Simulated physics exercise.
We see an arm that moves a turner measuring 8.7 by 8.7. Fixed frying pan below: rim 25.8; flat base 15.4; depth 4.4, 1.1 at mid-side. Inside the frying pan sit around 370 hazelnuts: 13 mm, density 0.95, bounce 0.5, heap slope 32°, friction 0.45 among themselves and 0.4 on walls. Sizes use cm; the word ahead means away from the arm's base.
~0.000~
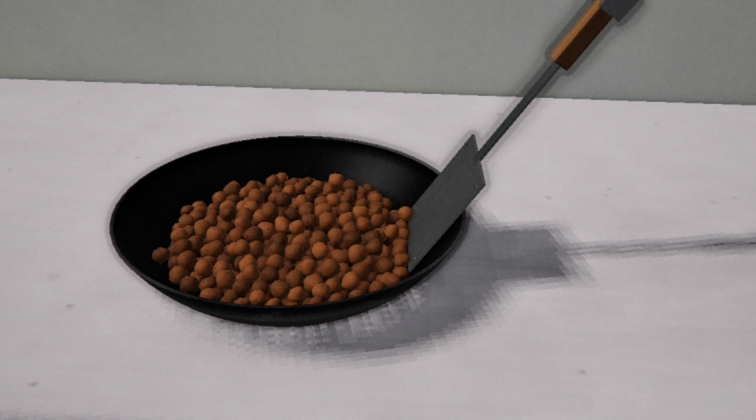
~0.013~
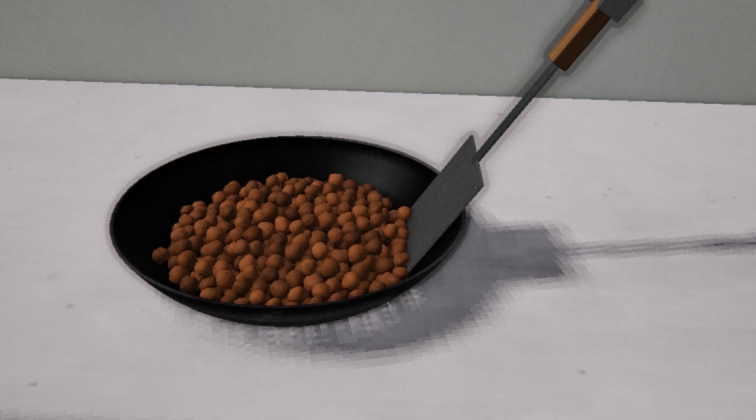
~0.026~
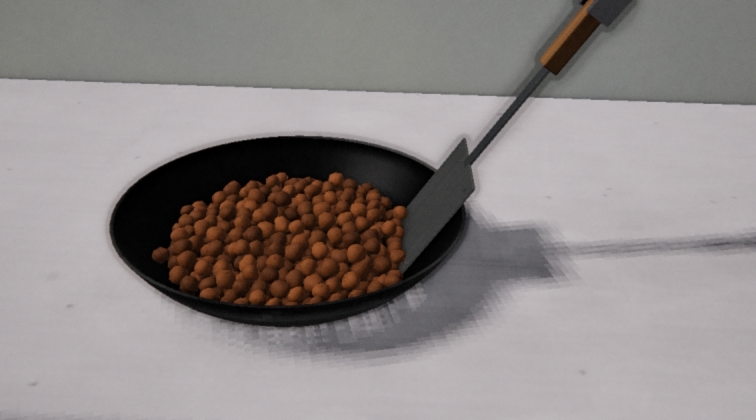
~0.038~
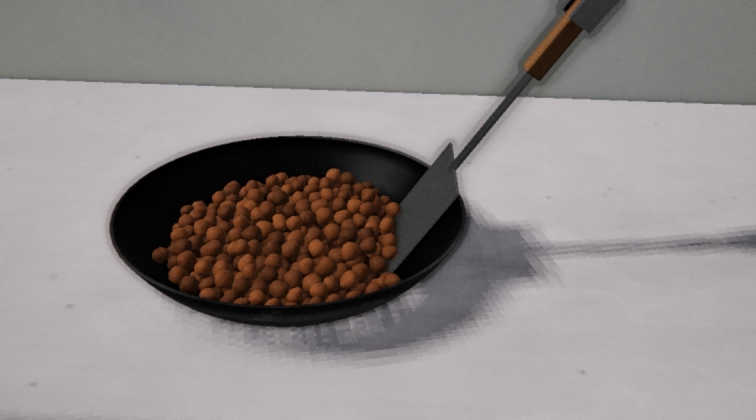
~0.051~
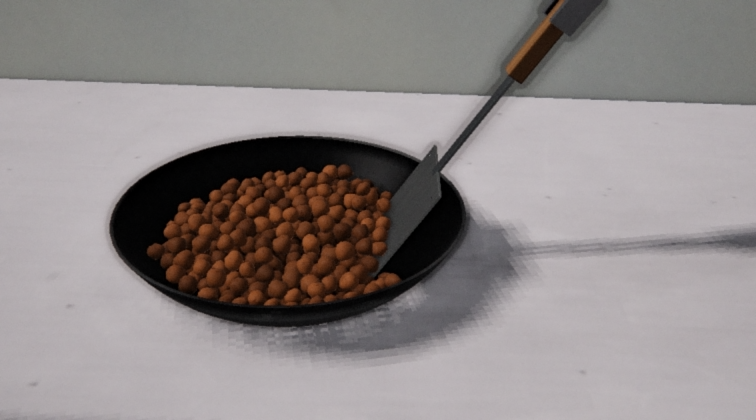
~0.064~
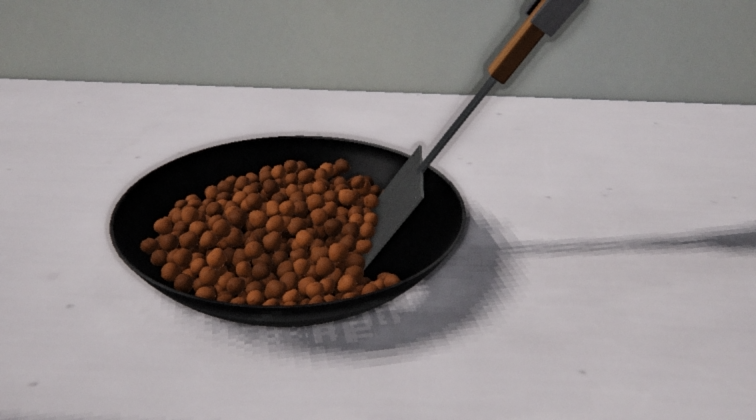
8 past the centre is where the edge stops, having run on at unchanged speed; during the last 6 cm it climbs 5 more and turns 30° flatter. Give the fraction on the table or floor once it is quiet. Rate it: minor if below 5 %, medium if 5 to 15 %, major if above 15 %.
Rating: Major.
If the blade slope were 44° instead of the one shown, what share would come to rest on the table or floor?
I'd expect near 30 percent then.
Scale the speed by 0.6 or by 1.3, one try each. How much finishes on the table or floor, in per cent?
Roughly 10 percent for the first try, 30 percent for the second.
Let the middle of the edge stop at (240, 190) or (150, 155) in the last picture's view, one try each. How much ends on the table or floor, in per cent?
Roughly 10 and 35 per cent.
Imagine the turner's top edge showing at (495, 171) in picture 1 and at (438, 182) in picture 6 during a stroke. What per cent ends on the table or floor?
It comes to something like 20 %, give or take.
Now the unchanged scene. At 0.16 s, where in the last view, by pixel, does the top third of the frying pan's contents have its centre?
I'd put it somewhere near (220, 201).
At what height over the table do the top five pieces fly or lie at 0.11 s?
Roughly 7 cm.
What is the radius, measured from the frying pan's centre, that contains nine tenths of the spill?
I'd estimate close to 55 centimetres.
After 0.11 s, sloping 57°, highest piece 8 above the table; 373 in the frying pan.
After 0.16 s, sloping 47°, highest piece 8 above the table; 371 in the frying pan, 2 on the blade or in flight.
After 0.38 s, sloping 27°, highest piece 14 above the table; 298 in the frying pan, 45 on the table or floor, 30 on the blade or in flight.
After 1.43 s, sloping 27°, highest piece 5 above the table; 298 in the frying pan, 75 on the table or floor.
In the end, 298 in the frying pan, 75 on the table or floor. That is 20 % on the table or floor.
